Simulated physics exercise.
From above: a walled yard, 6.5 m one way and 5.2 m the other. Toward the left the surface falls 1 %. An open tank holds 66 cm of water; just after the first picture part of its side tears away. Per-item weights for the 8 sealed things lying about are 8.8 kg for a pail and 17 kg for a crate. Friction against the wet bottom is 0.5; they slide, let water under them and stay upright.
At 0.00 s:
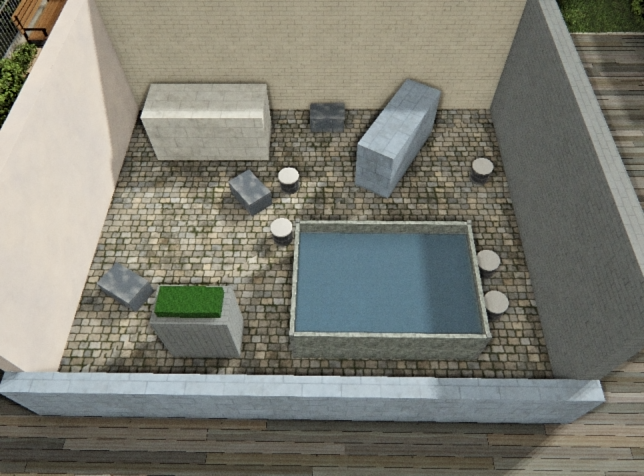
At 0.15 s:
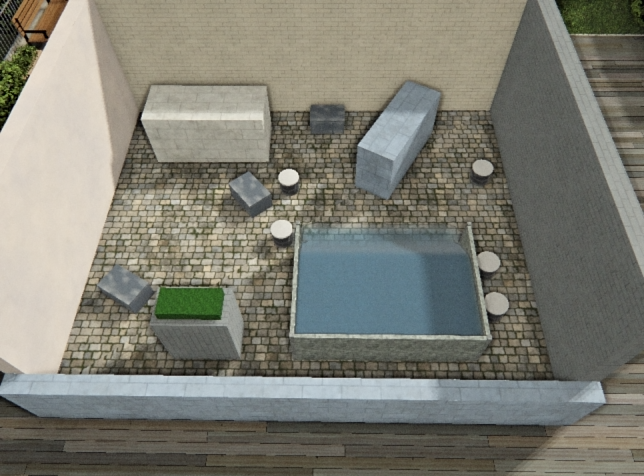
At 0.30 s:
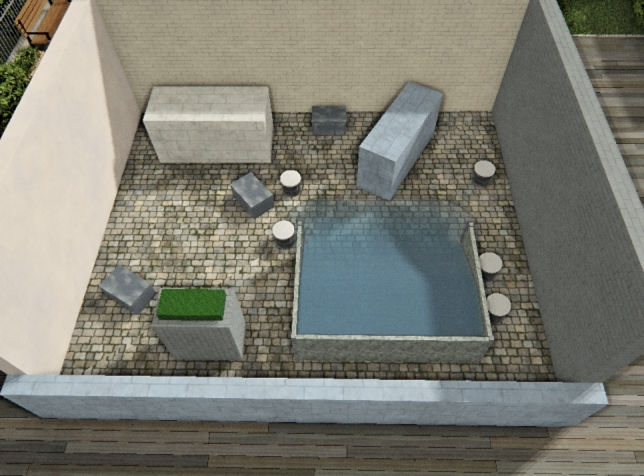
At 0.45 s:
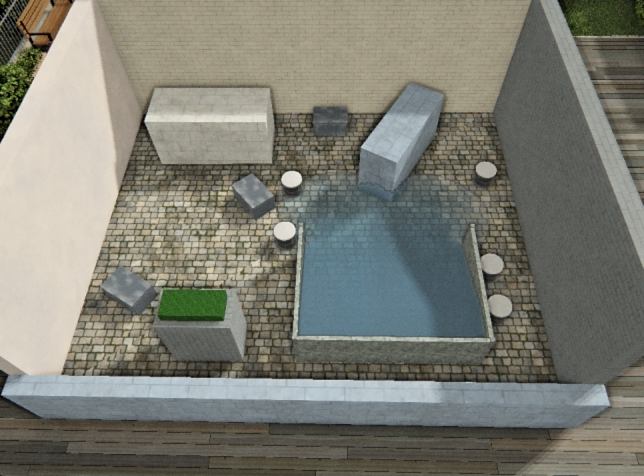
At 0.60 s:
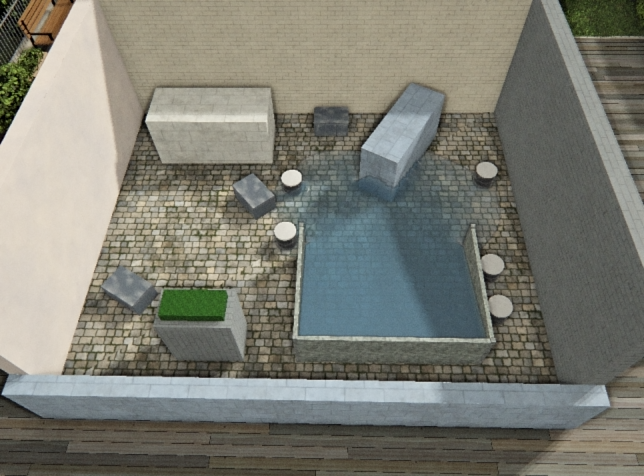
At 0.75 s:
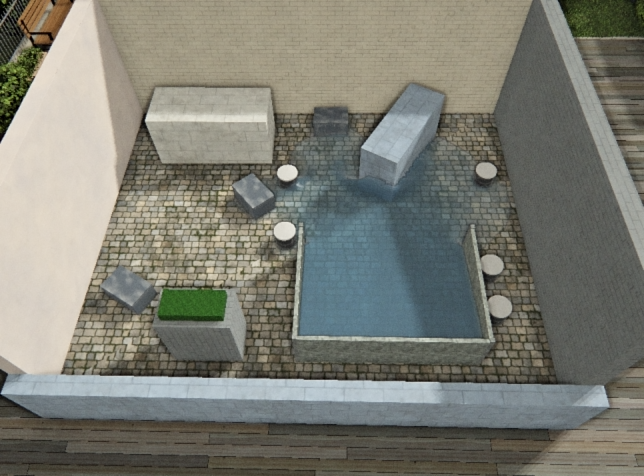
In this clip, the far side of a rectangular water tank gives way in a walled, cobbled yard, and water spreads toward the back wall, flowing around an angled block before one small round-topped object shifts slightly.
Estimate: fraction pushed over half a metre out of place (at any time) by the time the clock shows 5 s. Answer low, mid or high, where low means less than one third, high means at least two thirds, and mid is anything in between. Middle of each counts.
Mid.
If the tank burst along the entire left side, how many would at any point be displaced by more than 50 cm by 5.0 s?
In that case the number is 2.
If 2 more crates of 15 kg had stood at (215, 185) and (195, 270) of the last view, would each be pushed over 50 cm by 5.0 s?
First exceeds it, then falls shy.
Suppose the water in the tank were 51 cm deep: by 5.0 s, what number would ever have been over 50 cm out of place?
Result: 4.
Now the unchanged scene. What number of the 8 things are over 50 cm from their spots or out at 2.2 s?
The number I get is 2.
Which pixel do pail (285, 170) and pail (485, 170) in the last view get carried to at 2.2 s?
First near (215, 166), second near (481, 108).
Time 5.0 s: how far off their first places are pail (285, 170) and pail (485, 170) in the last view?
Going in order, that's 300 cm for one and 200 cm for the other.
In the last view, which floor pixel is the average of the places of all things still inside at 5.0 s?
Mean position approx. (297, 253).
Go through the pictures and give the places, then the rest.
The first picture shows a pail at (289, 175) rests on the ground; a pail at (281, 227), on the bottom; 3.8 m2 under water; 0 of 8 have shifted.
The second picture shows a pail at (289, 177) rests on the ground; a pail at (282, 229) rests on the ground; water covers 5.1 m2; 0 of 8 have shifted.
The third picture shows a pail at (291, 178) rests on the ground; a pail at (283, 230), on the bottom; 6.6 m2 under water; 0 of 8 have shifted.
The fourth picture shows a pail at (292, 179), on the bottom; a pail at (285, 230) rests on the ground; water covers 8.0 m2; 0 of 8 have shifted.
The fifth picture shows a pail at (292, 178), on the bottom, 3 cm from its start; a pail at (285, 231), on the bottom; water covers 9.4 m2; 0 of 8 have shifted.
The sixth picture shows a pail at (287, 172) rests on the ground, 16 cm from its start; a pail at (285, 231), on the bottom; 10.6 m2 under water; 1 of 8 have shifted.
After 1.1 s 1 of 8 are over 50 cm from their spots; 0 afloat.
After 2.2 s 2 of 8 are over 50 cm from their spots; 2 afloat.
After 3.5 s 4 of 8 are over 50 cm from their spots; 2 afloat.
After 5.0 s 5 of 8 are over 50 cm from their spots, and 5 have been at some point; 2 afloat.
